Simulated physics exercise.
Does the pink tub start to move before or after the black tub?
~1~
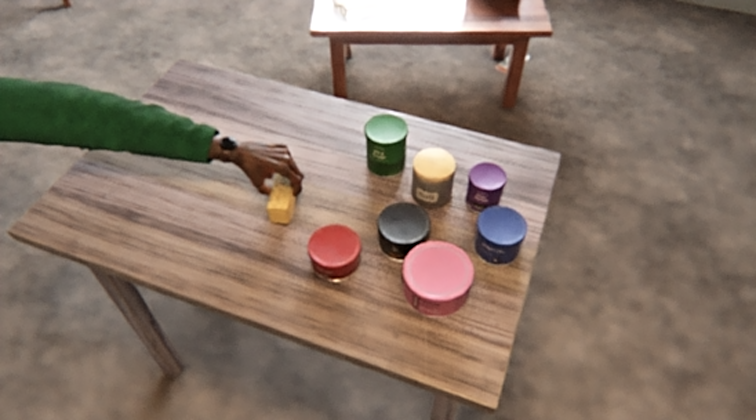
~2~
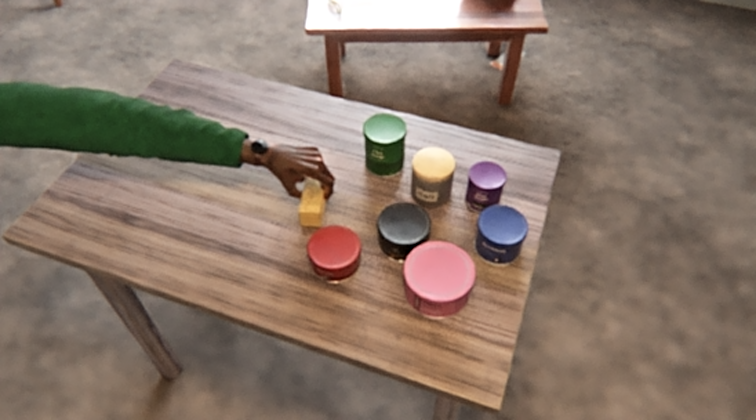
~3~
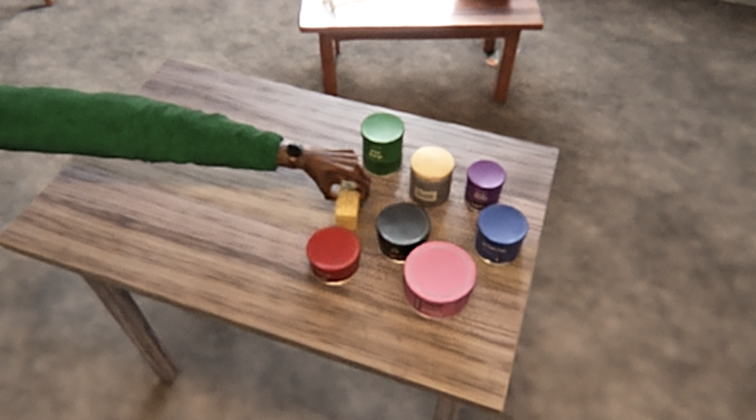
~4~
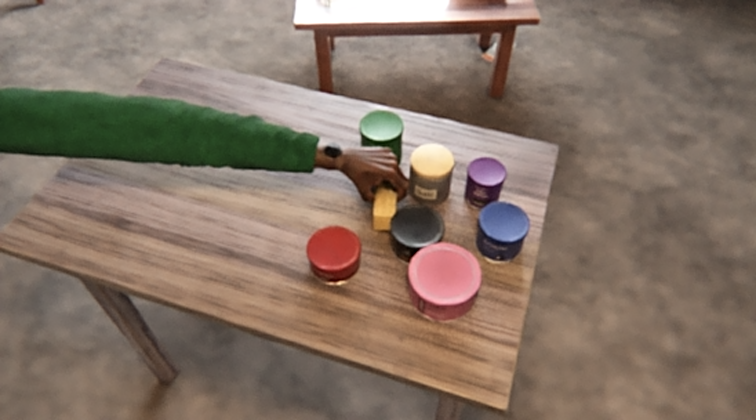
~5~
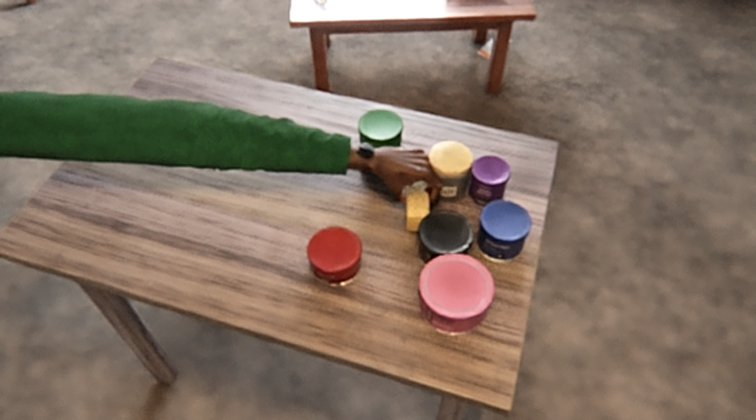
The pink tub starts to move after the black tub, which is already shifting to the right as the block is pushed along.
